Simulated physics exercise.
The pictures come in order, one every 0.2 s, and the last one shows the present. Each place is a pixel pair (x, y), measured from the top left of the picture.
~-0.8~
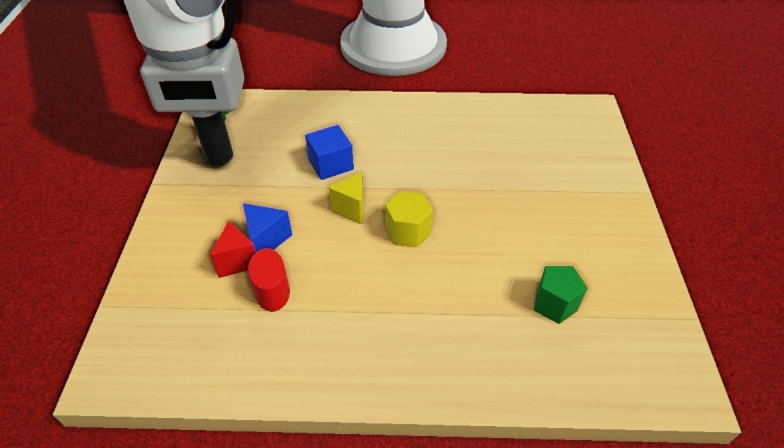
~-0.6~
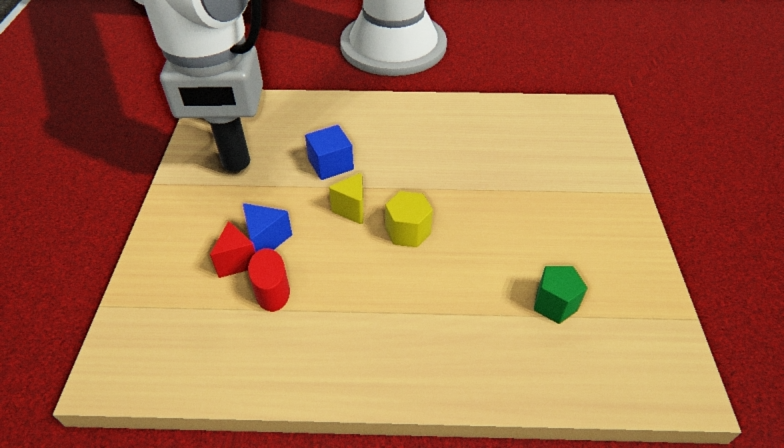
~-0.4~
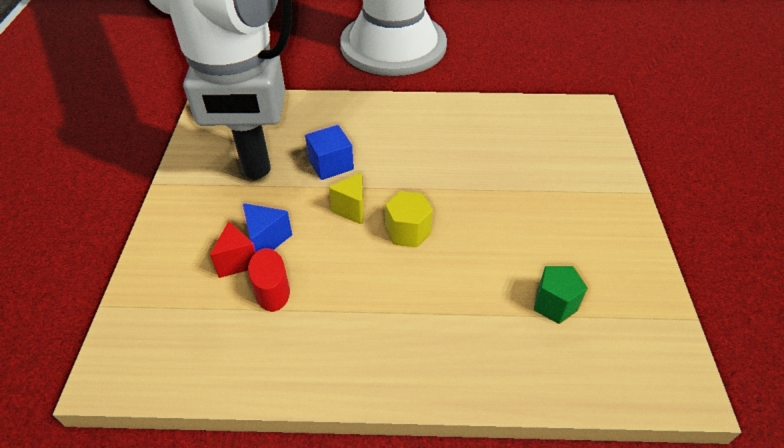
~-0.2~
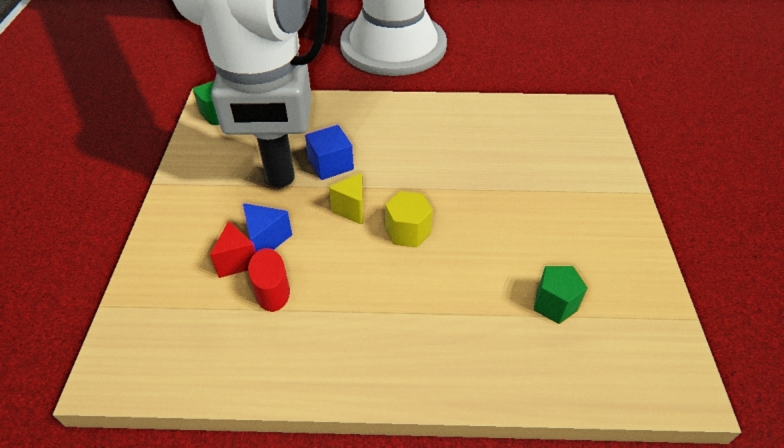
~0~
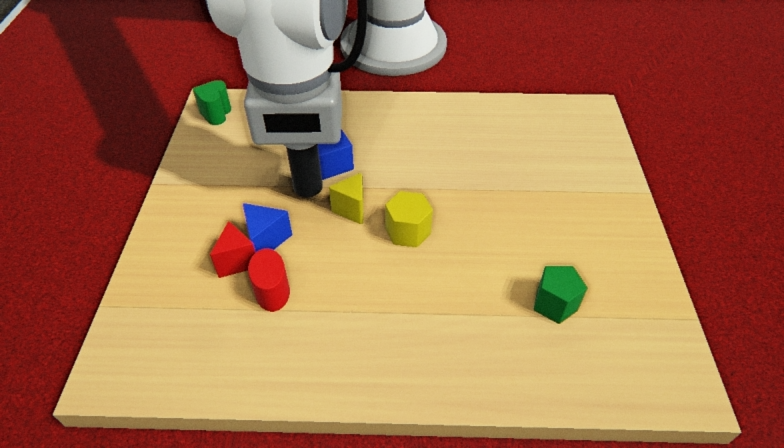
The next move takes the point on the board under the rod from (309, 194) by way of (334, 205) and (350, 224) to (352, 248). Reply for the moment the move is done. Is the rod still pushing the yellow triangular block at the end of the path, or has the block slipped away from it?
Beside or behind it.
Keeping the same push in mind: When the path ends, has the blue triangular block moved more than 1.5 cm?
No, it doesn't check out.
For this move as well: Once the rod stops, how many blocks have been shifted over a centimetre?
Looking at the path, I think only one of the blocks ends up more than 1 cm away.
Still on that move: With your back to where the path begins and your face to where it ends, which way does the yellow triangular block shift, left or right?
The shift is to the left of that direction.
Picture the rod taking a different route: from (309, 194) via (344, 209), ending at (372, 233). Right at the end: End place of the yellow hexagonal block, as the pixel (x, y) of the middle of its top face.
Put as a pixel place, it's (429, 211).
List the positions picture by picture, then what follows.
Tip of the rod at (220, 156), middles of tops, blue triangular block at (260, 217), blue square piece at (328, 139), yellow triangular block at (350, 186), in the first frame.
Rod at (236, 162), nothing pushed, in the second frame.
Rod at (257, 169), nothing pushed, in the third frame.
Rod at (281, 178), nothing pushed, in the fourth frame.
Rod at (308, 187), blue triangular block at (260, 217), blue square piece partly hidden, yellow triangular block at (350, 186), in the fifth frame.
On the path given first. One third of the way, rod at (334, 199); yellow triangular block at (358, 189), turned 25° anticlockwise.
Two thirds of the way, rod at (350, 219); yellow triangular block at (377, 197), turned 80° anticlockwise.
At the end, rod at (351, 241); blue triangular block unmoved; blue square piece unmoved; yellow triangular block at (377, 197), turned 85° anticlockwise.
